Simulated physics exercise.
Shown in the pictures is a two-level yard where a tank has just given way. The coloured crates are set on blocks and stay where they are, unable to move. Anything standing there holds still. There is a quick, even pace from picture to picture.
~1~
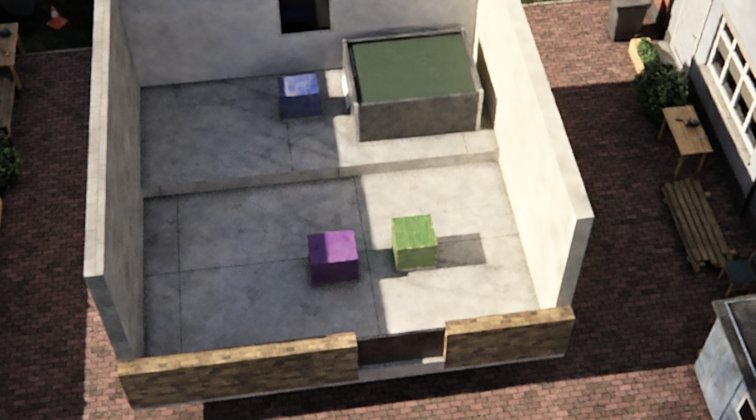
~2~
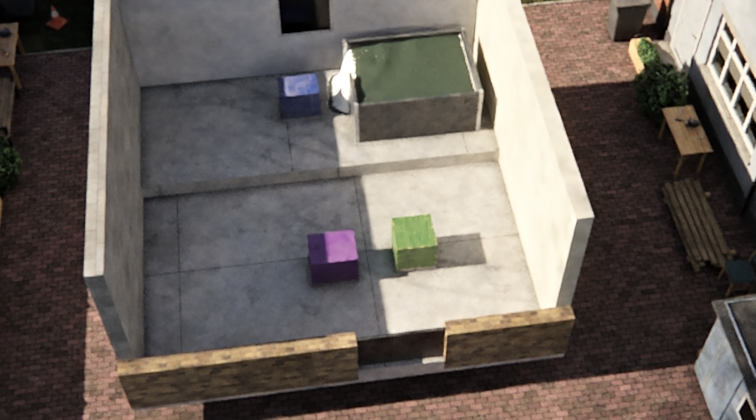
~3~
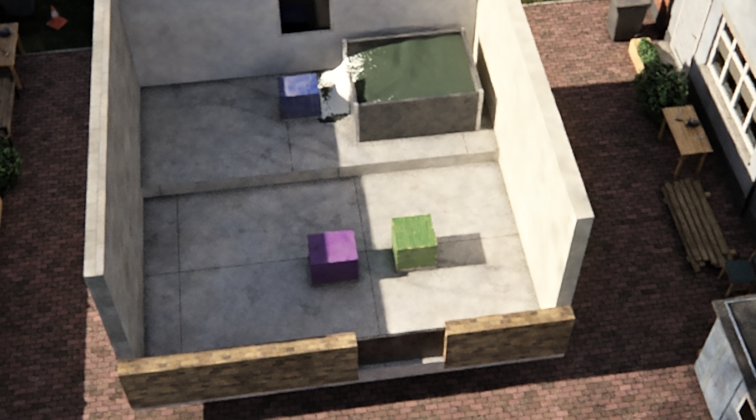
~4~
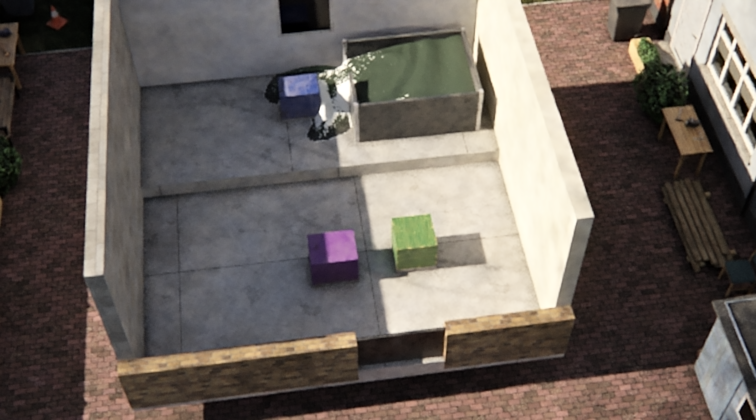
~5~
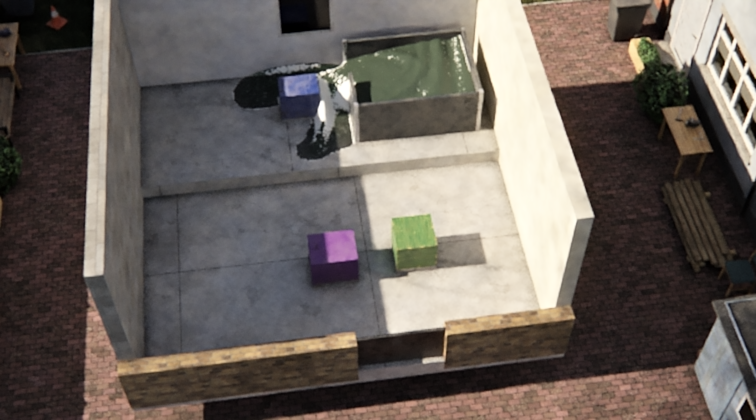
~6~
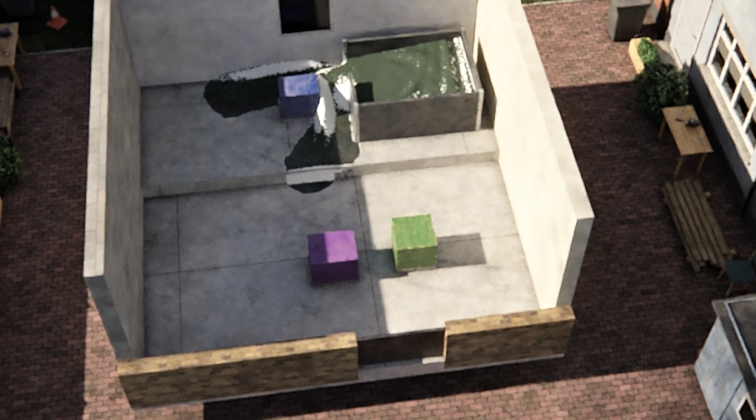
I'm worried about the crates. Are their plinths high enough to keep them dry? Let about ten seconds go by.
Well, the green crate will get wet, the blue crate will get wet, the purple crate will get wet.
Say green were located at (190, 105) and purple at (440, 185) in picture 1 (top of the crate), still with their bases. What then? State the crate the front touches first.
Answer: The one in blue.
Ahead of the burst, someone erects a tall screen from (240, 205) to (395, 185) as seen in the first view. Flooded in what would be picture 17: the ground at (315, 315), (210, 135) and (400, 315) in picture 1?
As listed: No water, under water, no water.
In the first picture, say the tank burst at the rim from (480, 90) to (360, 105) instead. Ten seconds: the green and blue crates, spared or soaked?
Note: Green one is overtopped; blue one is left dry.
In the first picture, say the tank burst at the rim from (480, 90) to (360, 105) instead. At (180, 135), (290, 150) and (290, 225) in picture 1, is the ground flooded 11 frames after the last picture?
In order: Spared, spared, swamped.
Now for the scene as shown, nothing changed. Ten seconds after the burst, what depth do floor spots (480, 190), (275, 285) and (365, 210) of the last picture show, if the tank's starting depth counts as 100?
First 20, next 10, last 12 in a hundred.
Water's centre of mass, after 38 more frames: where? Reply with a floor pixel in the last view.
At roughly (314, 202).
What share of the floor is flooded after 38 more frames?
It should be close to 90 %.
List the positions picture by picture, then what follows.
In the first picture, the tank at (411, 69) is whole and still.
In the second picture, water pours out at (350, 80) and has run to (341, 75).
In the third picture, the front is at a hidden place, out from the gap at (350, 83).
In the fourth picture, water pours out at (350, 84) and has run to (270, 91).
In the fifth picture, water pours out at (350, 84) and has run to (239, 90).
In the sixth picture, water pours out at (350, 84) and has run to (209, 90).
A moment on, water covers 25 % of the floor; the green crate not reached, the blue crate water round its plinth, the purple crate water round its plinth.
Next, water covers 45 % of the floor; the green crate water round its plinth, the blue crate water round its plinth, the purple crate water round its plinth.
Then, water covers 65 % of the floor; the green crate water round its plinth, the blue crate water round its plinth, the purple crate water round its plinth.
Later, water covers 90 % of the floor; the green crate water round its plinth, the blue crate water round its plinth, the purple crate water round its plinth.
In the end, water covers 95 % of the floor; the green crate was topped, the blue crate was topped, the purple crate was topped.
